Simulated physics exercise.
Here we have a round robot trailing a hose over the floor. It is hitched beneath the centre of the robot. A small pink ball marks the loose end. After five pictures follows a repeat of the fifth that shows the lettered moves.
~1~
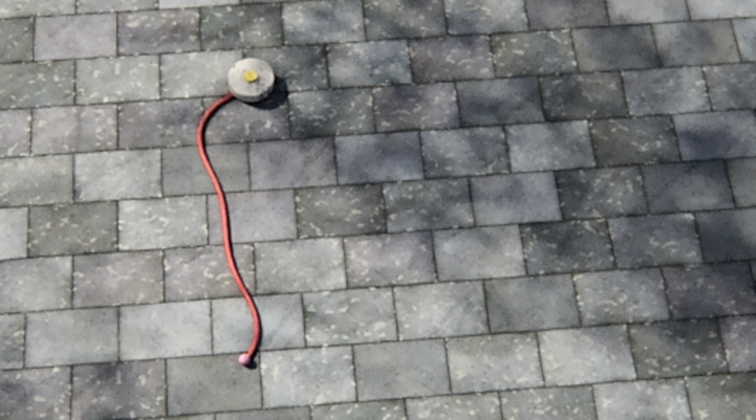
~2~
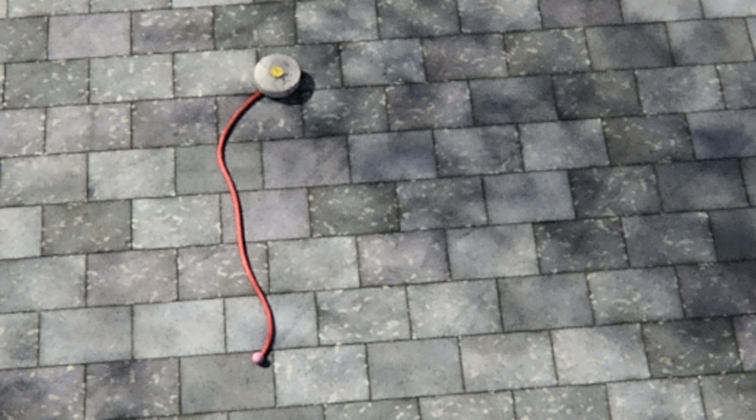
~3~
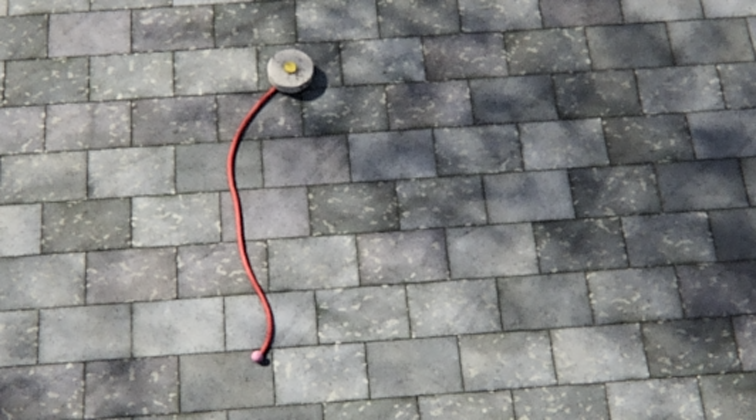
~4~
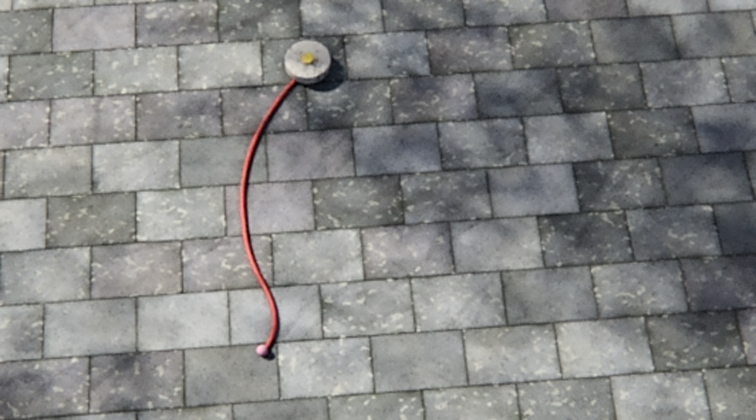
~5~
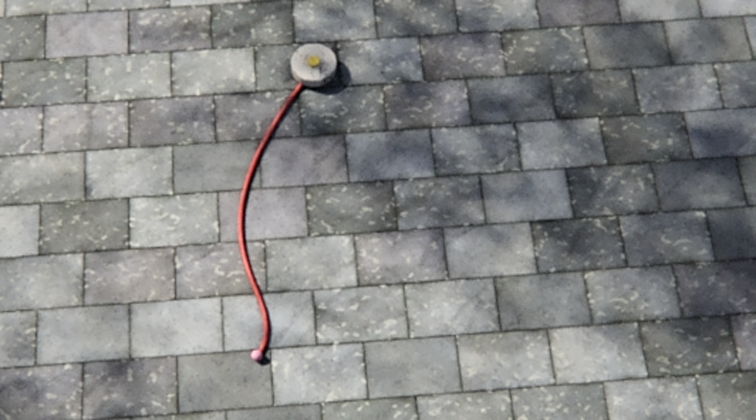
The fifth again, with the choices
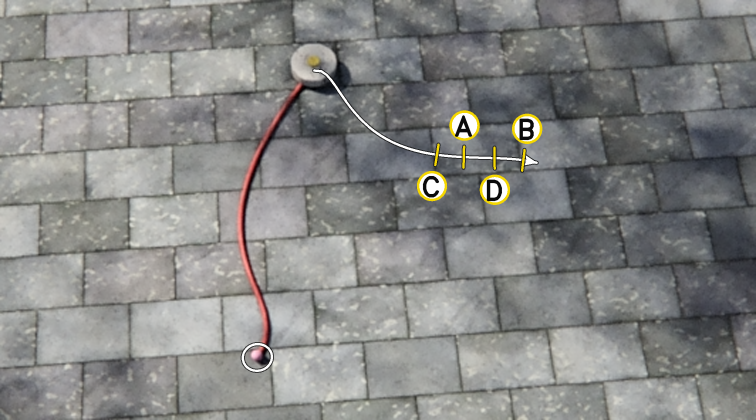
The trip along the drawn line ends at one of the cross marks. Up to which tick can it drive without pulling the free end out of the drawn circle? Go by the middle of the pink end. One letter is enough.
Stop at D.
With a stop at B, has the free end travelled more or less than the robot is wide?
By then, less.
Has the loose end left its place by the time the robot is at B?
By then, yes.
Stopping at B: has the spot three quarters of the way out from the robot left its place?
Yes.
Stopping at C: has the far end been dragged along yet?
No.
On the copy, A at (464, 157); B at (523, 160); C at (437, 155); D at (495, 158); the ring at (257, 357); the route from (314, 71) via (407, 148) to (537, 163).
On D. First, robot (360, 114), middle of the hose (245, 203), free end (258, 354).
Then, robot (428, 149), middle of the hose (266, 206), free end (258, 354).
Finally, robot (495, 154), middle of the hose (332, 215), free end (260, 349); the free end is still in its ring.
By contrast, A is safe but short; B drags the free end to (262, 337); C is safe but short.
